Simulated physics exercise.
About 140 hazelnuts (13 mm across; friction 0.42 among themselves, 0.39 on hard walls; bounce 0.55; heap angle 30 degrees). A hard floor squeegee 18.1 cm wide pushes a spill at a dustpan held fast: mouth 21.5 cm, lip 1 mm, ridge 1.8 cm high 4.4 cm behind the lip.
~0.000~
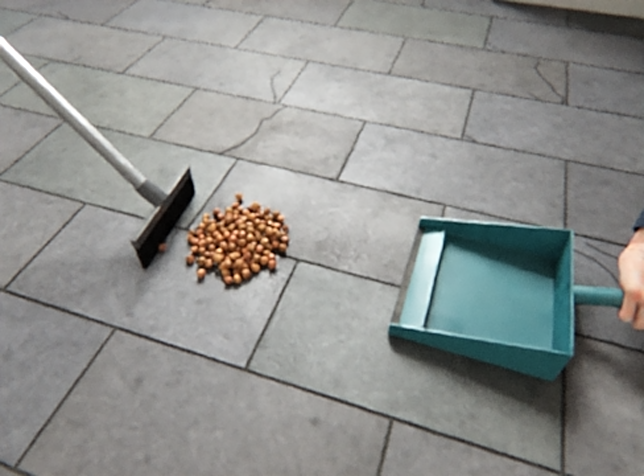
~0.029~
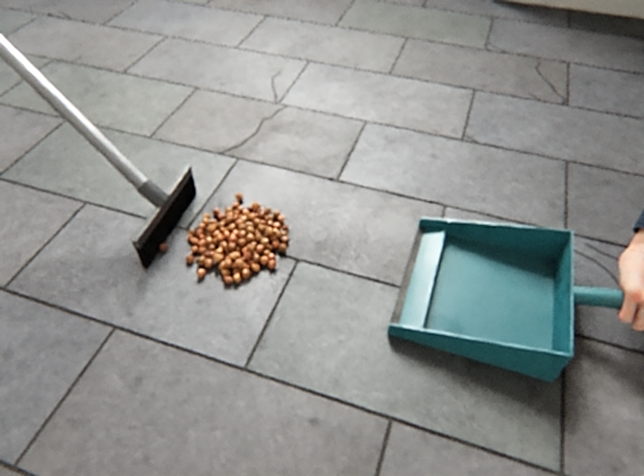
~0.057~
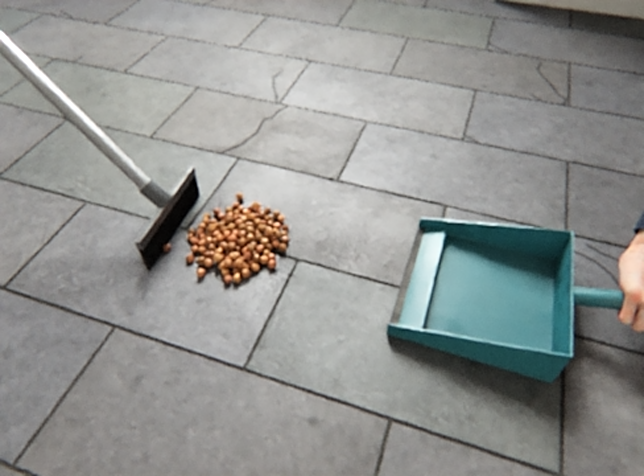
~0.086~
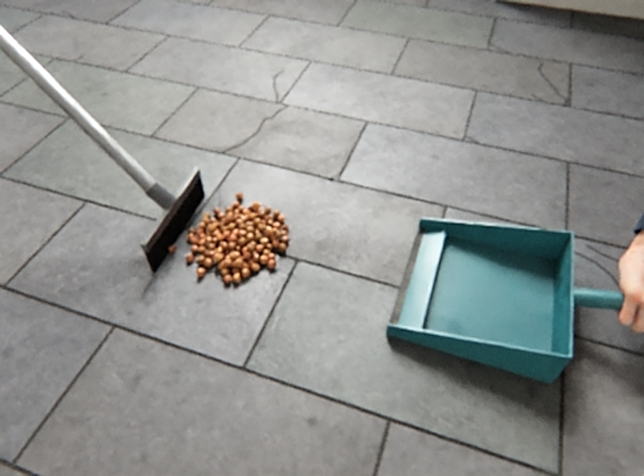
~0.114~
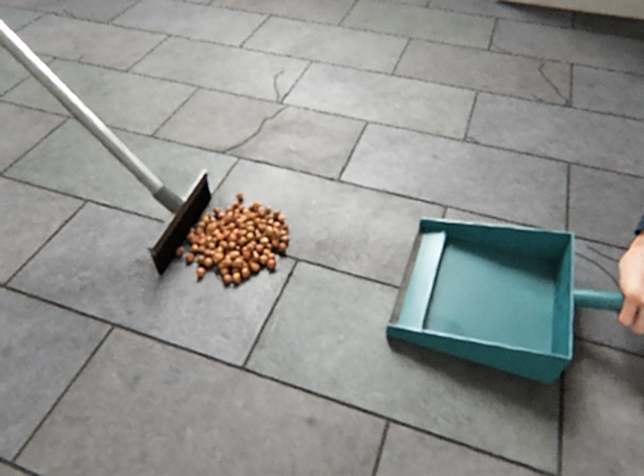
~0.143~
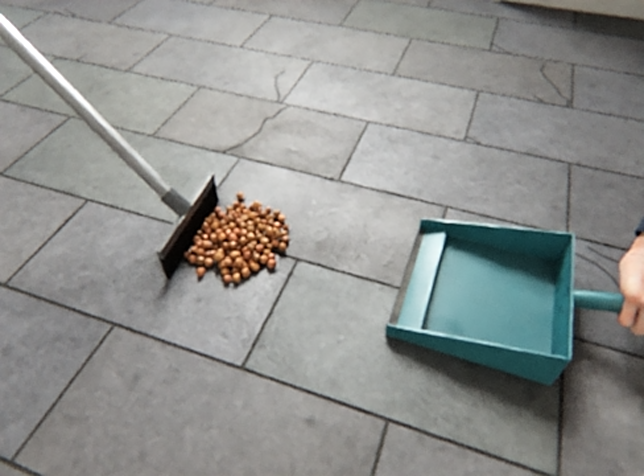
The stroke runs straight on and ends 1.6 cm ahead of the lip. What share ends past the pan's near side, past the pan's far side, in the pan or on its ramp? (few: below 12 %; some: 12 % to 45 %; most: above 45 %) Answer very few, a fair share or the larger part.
Near side a fair share, far side very few, pan a fair share.
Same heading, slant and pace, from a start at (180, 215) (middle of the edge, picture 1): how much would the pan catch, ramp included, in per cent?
Some 30 per cent.
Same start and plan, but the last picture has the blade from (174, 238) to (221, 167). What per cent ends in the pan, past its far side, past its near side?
Pan 5, far 25, near 10.
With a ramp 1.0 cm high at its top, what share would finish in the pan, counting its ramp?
It would be near 25 per cent.
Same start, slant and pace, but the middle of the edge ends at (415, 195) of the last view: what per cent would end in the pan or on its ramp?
About 5 per cent.
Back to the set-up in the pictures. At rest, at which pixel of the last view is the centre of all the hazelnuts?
Near (398, 276).
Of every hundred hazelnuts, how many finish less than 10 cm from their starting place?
Some 10 per cent.
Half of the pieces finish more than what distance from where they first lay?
Some 28 cm.
Then, at 0.44 s, middle of the blade 19 cm from the lip; 0 % over the lip, far side 5 %, near side 10 %.
Then, at 0.64 s, middle of the blade 9 cm from the lip; 0 % over the lip, far side 5 %, near side 20 %.
After 0.96 s, middle of the blade 2 cm from the lip; 25 % over the lip, far side 5 %, near side 20 %.
At rest (1.7 s), near side 20 %, far side 5 %, pan 20 %, in front of the lip or behind the blade 50 %.
